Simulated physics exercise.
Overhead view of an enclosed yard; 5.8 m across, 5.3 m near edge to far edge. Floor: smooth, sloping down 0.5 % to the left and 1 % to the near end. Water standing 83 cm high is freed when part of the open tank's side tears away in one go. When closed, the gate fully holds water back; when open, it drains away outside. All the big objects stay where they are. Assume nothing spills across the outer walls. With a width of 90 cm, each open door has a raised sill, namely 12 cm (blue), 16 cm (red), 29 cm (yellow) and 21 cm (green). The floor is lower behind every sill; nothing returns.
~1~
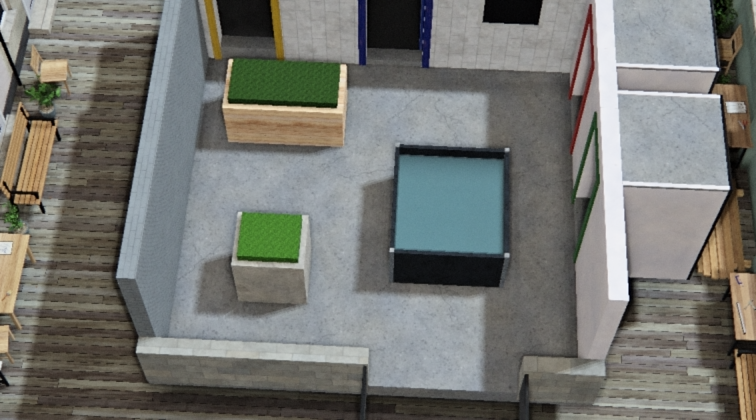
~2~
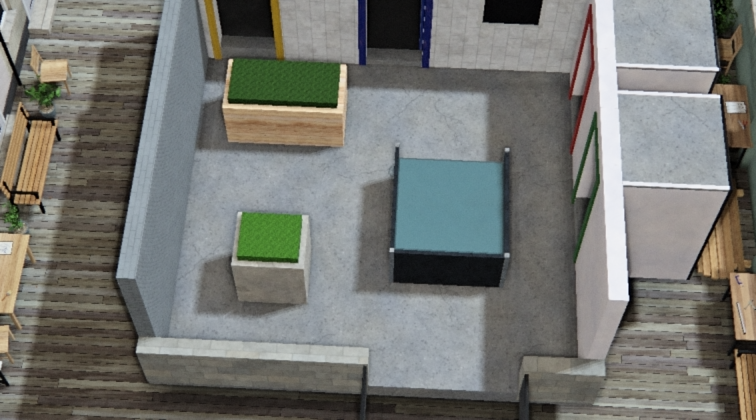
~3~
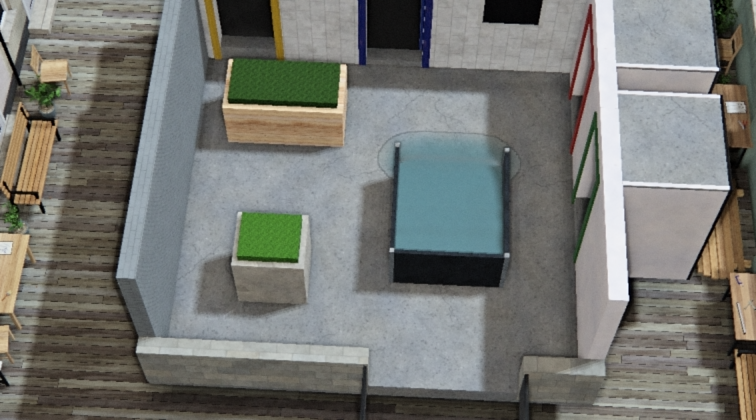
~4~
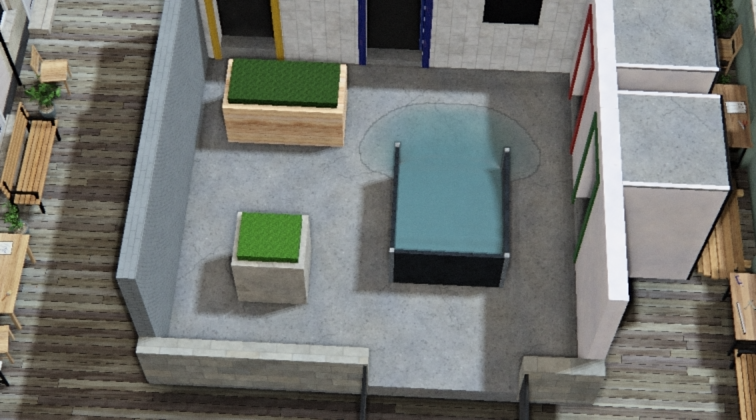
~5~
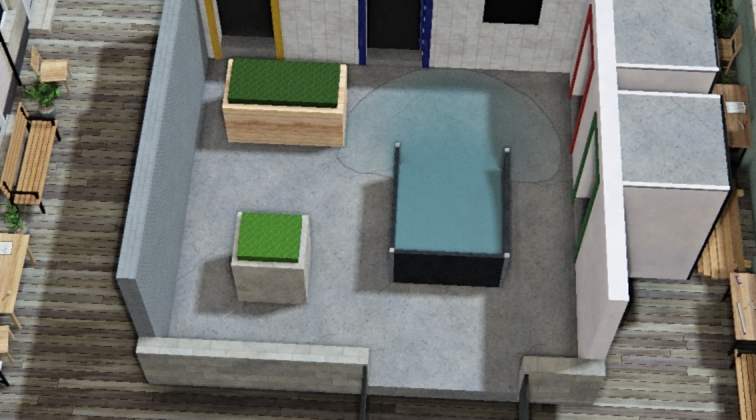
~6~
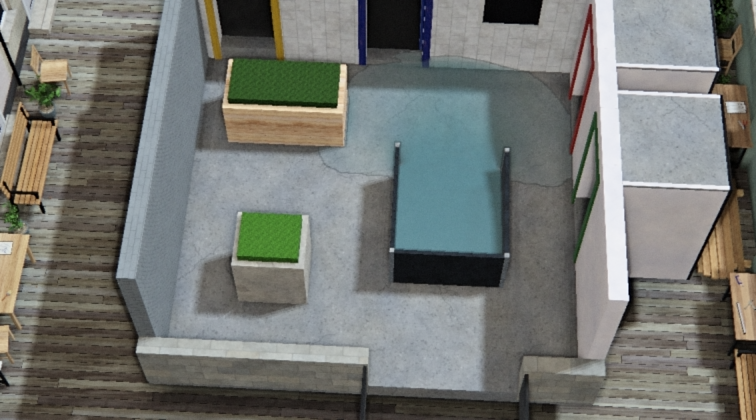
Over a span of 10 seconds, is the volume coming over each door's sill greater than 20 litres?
Blue door: Limit broken, red door: Limit broken, yellow door: Limit unbroken, green door: Limit unbroken.
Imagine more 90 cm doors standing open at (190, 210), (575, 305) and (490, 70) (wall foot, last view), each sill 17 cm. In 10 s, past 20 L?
Note, doorways in listed order: Stays short, stays short, goes beyond.
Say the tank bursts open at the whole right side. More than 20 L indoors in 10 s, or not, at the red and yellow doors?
For red, too little; for yellow, too little.
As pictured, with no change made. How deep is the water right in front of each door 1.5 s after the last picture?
Door by door, in cm: Blue reads 28, red reads 25, yellow reads 6, green reads 0.
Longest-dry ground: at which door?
Looks like the green door.
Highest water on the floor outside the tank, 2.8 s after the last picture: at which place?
Roughly pixel (242, 62).
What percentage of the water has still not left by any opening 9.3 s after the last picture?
Still there: Roughly 72 %.
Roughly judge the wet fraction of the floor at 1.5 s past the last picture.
Some 35 per cent of it.
Then, 0.7 s after the last picture water covers 30 % of the floor and is deepest (48 cm) near (565, 76); blue door 32 cm at the sill, 73 L in, red door 13 cm at the sill, 0 L in, yellow door not reached, green door not reached.
Then, 1.5 s after the last picture water covers 35 % of the floor and is deepest (40 cm) near (565, 76); blue door 28 cm at the sill, 175 L in, red door 25 cm at the sill, 17 L in, yellow door 6 cm at the sill, 0 L in, green door not reached.
Then, 2.8 s after the last picture water covers 55 % of the floor and is deepest (28 cm) near (242, 62); blue door 17 cm at the sill, 236 L in, red door 19 cm at the sill, 46 L in, yellow door 22 cm at the sill, 0 L in, green door 7 cm at the sill, 0 L in.
Then, 5.3 s after the last picture water covers 90 % of the floor and is deepest (16 cm) near (208, 70); blue door 9 cm at the sill, 244 L in, red door 7 cm at the sill, 50 L in, yellow door 15 cm at the sill, 1 L in, green door 6 cm at the sill, 0 L in.
Then, 9.3 s after the last picture water covers 95 % of the floor and is deepest (12 cm) near (166, 359); blue door 4 cm at the sill, 244 L in, red door 3 cm at the sill, 50 L in, yellow door 6 cm at the sill, 1 L in, green door 3 cm at the sill, 0 L in.
